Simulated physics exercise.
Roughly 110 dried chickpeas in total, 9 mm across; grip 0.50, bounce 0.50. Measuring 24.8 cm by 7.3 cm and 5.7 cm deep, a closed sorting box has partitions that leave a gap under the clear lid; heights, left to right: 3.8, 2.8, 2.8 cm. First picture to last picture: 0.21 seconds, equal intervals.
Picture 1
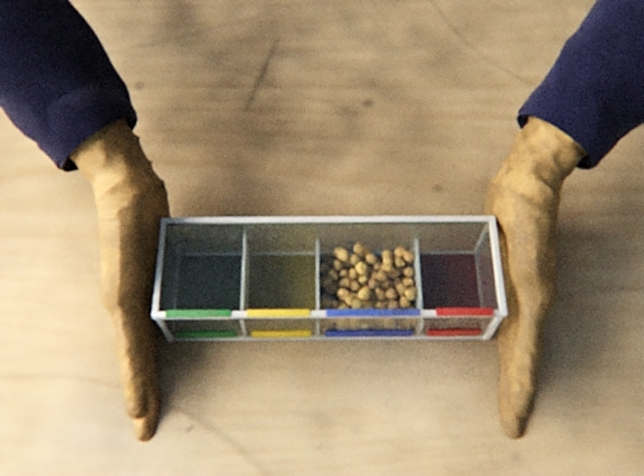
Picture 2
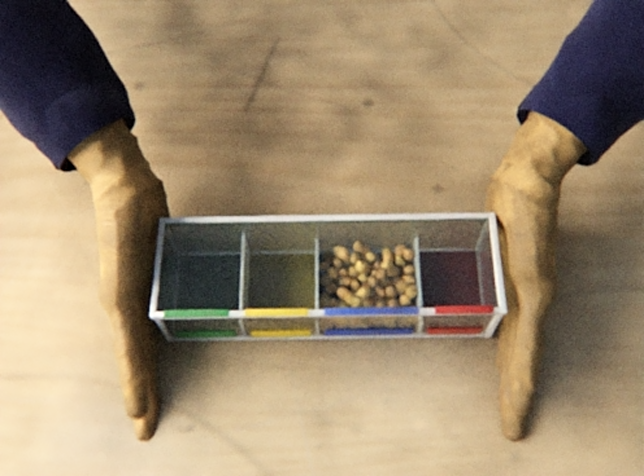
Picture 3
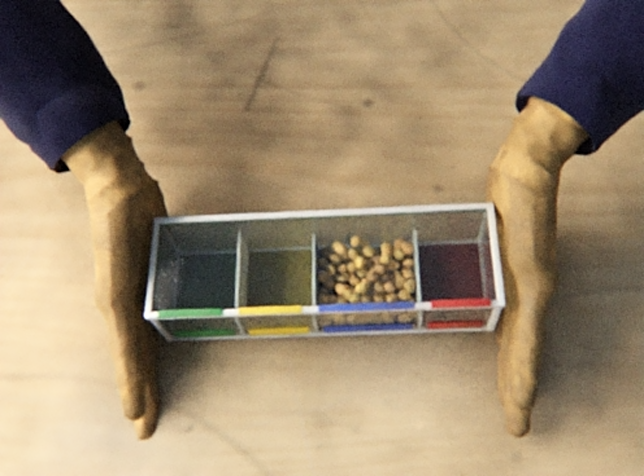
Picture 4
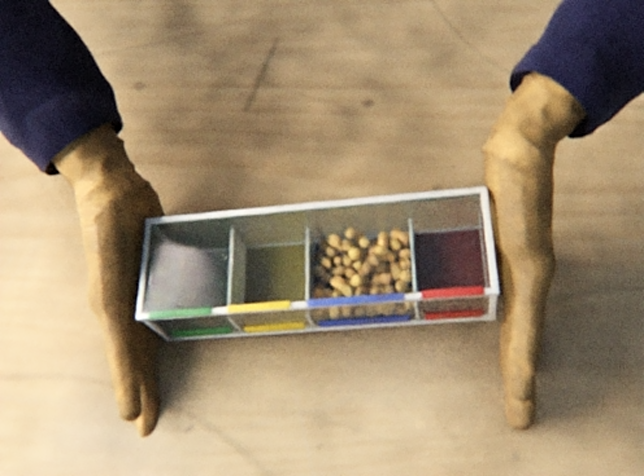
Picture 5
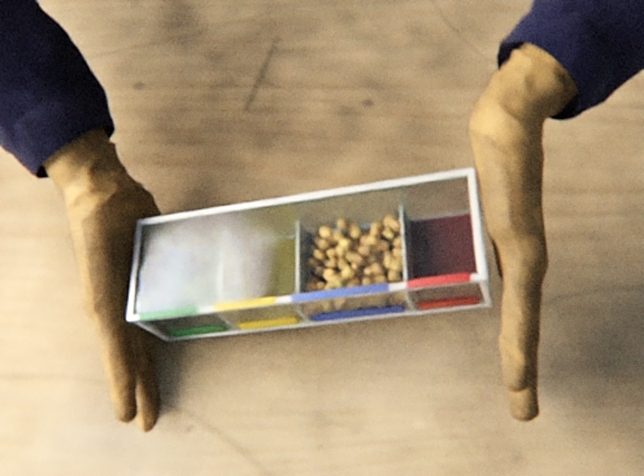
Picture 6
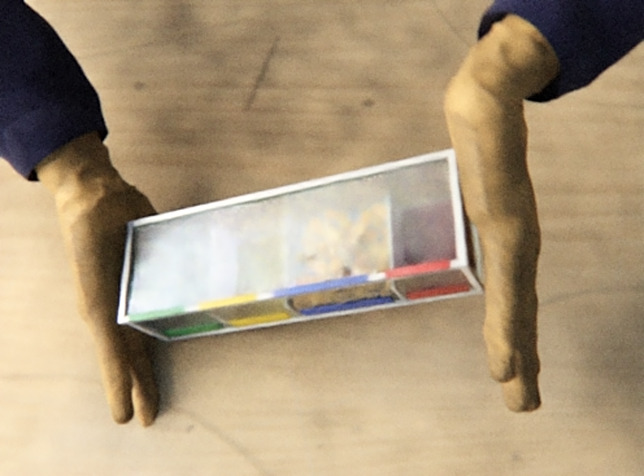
On a pale wooden surface, two hands hold a clear box of four compartments between their palms, small tan pieces in the blue-marked one, and tilt it moderately, raising its right end, as a whitish haze spreads from the left.
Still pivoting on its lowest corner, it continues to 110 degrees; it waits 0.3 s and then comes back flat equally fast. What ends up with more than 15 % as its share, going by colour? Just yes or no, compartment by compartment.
Red compartment gets a no, blue compartment gets a no, green compartment gets a yes, yellow compartment gets a yes.
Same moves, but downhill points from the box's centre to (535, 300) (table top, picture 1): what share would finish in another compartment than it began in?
Near 95 percent, give or take.
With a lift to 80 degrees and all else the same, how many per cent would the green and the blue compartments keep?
Green 45 %; blue 45 %.
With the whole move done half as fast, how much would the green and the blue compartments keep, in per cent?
Per cent - green: 90; blue: 0.
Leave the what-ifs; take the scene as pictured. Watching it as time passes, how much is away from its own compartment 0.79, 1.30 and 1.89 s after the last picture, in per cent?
In order, some 100, 100 and 100.
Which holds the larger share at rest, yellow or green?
The green one.
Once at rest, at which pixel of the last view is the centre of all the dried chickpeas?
Est. centre at rest: (208, 295) px.
Then, 0.79 s after the last picture, tilt 110 degrees; green 70 %, yellow 30 %.
Then, 1.30 s after the last picture, tilt 59 degrees; green 75 %, yellow 25 %.
Then, 1.89 s after the last picture, tilt 0 degrees; green 80 %, yellow 20 %.
In the end, red 0 %, blue 0 %, green 80 %, yellow 20 %.
